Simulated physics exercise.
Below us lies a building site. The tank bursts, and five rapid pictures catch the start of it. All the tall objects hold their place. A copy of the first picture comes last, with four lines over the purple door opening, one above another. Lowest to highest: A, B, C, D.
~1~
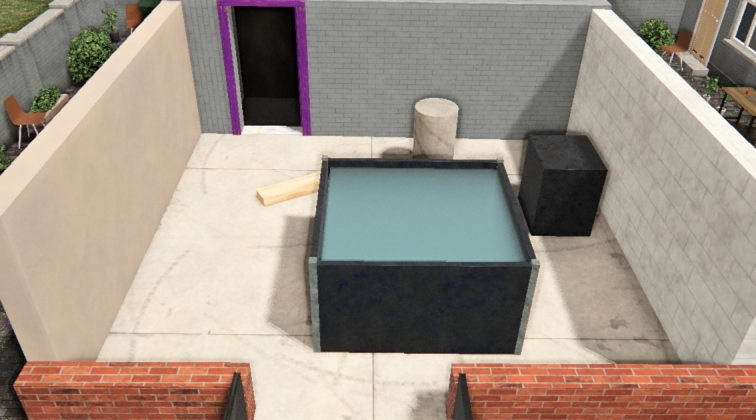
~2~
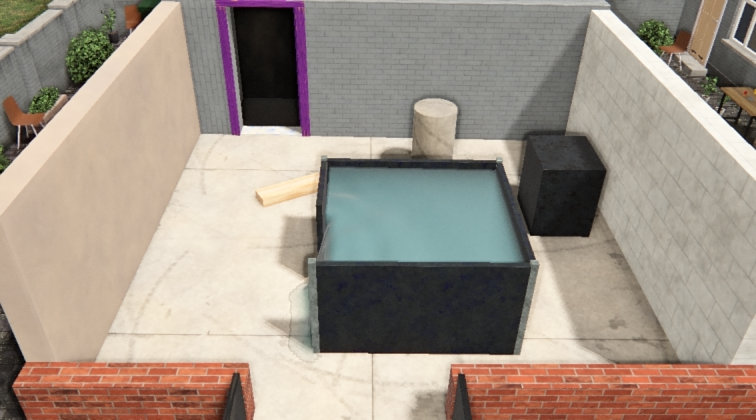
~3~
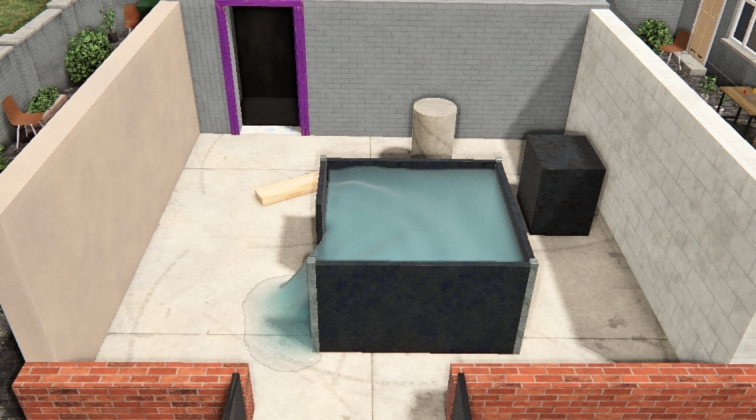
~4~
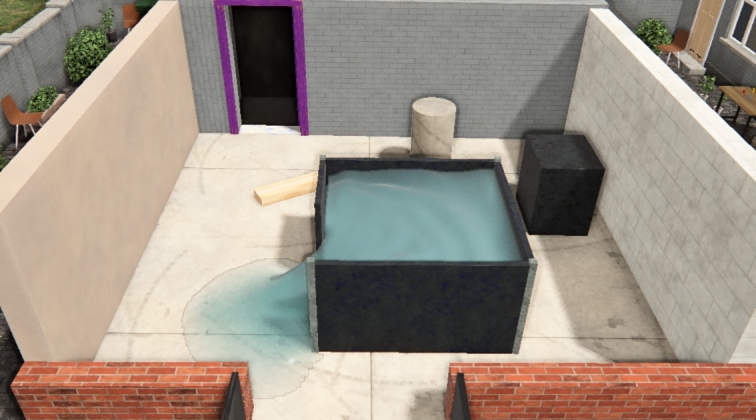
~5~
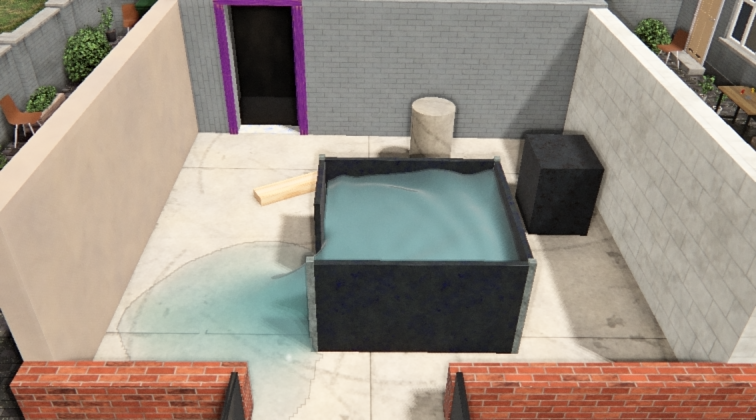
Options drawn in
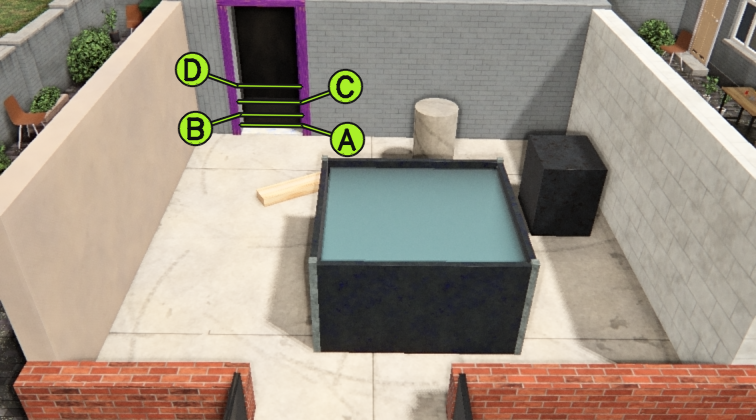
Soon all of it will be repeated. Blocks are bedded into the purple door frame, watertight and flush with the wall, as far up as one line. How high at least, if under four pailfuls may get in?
Choose B.
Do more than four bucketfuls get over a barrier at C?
No, that is safe.
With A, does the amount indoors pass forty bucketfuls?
No, it does not.
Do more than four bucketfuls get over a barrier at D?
No.
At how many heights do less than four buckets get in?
Three of them.
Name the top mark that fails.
Mark A.
On the marked copy, A at (272, 125); B at (271, 115); C at (270, 102); D at (268, 86); from the bottom up A, B, C, D.
With A, about 13 bucketfuls get in.
With B, a splash gets over, under a bucket.
With C, nothing gets over.
With D, nothing gets over.
